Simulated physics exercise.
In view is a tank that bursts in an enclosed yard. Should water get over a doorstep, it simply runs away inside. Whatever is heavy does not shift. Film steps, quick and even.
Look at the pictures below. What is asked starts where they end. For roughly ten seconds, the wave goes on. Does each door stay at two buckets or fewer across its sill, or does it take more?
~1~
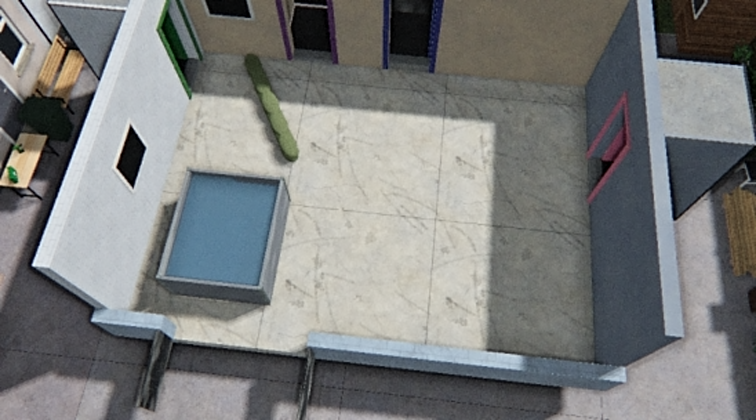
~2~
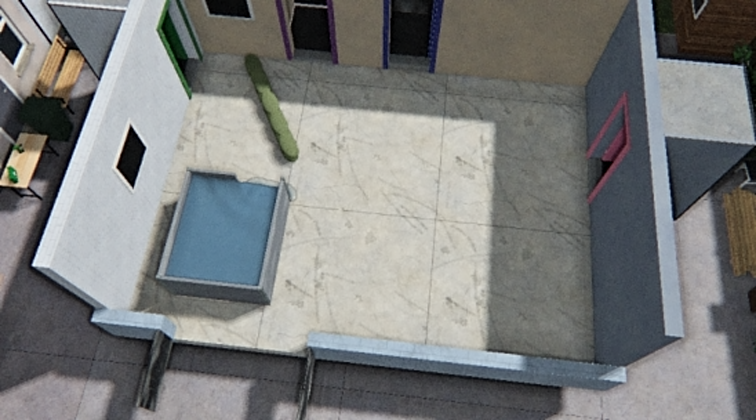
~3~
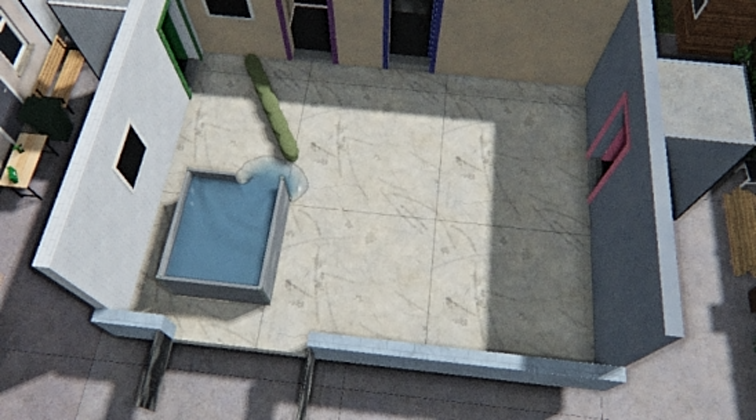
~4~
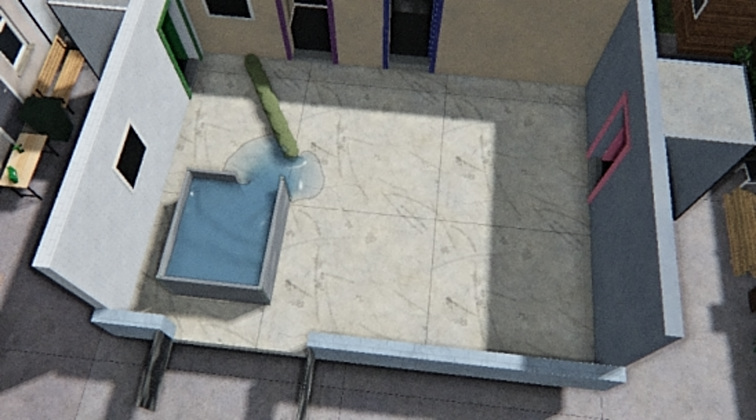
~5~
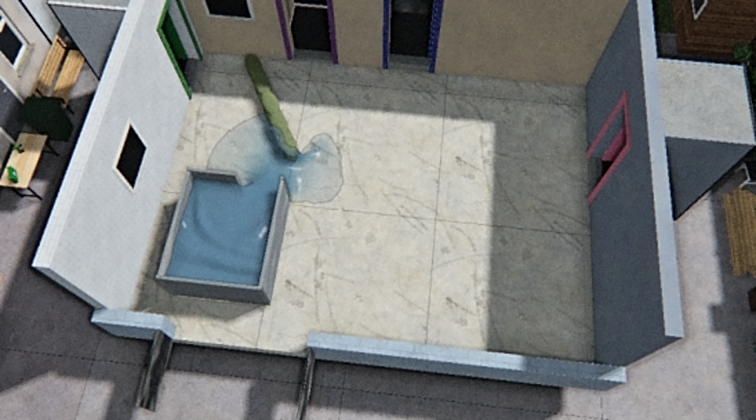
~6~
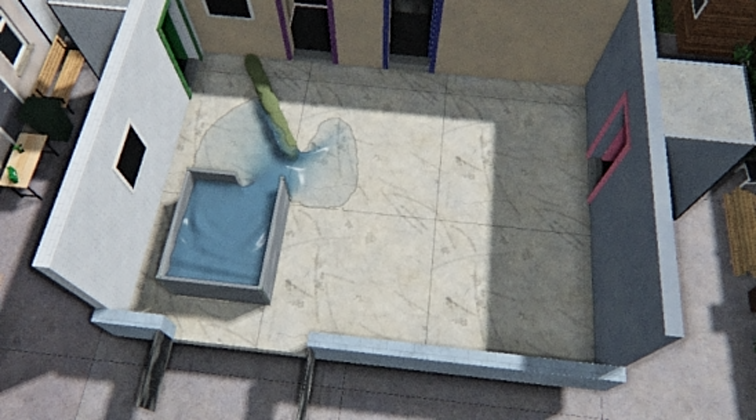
Outcome: Green door: Too much water. Pink door: Little enough water. Purple door: Little enough water. Blue door: Little enough water.
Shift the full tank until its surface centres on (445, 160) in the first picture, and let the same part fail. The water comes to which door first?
That is the door marked blue.
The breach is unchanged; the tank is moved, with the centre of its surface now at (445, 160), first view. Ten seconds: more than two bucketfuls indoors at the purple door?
As I read it, the purple door tops the threshold.
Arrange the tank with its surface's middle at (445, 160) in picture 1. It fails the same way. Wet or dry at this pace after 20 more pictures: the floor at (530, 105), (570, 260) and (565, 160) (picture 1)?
Going through the three spots in turn: Gets wet, gets wet, gets wet.
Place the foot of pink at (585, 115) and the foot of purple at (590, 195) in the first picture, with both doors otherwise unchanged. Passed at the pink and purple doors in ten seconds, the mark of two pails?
Pink door: Exceeds the limit. Purple door: Falls short.
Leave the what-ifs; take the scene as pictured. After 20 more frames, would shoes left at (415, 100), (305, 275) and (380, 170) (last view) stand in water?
Result, in that order: Wetted / not wetted / wetted.
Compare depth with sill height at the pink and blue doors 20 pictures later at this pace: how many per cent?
In order: Roughly 30 and 40 in a hundred.
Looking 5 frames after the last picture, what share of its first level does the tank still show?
I make it 66 per cent.
A moment on, water covers 25 % of the floor; the green door wet at the sill, nothing in, the pink door not reached, the purple door not reached, the blue door wet at the sill, nothing in.
Next, water covers 40 % of the floor; the green door far over two buckets in, the pink door not reached, the purple door wet at the sill, nothing in, the blue door wet at the sill, nothing in.
Then, water covers 50 % of the floor; the green door far over two buckets in, the pink door wet at the sill, nothing in, the purple door under two buckets in, the blue door wet at the sill, nothing in.
Later, water covers 60 % of the floor; the green door far over two buckets in, the pink door wet at the sill, nothing in, the purple door under two buckets in, the blue door wet at the sill, nothing in.
In the end, water covers 85 % of the floor; the green door far over two buckets in, the pink door wet at the sill, nothing in, the purple door under two buckets in, the blue door wet at the sill, nothing in.
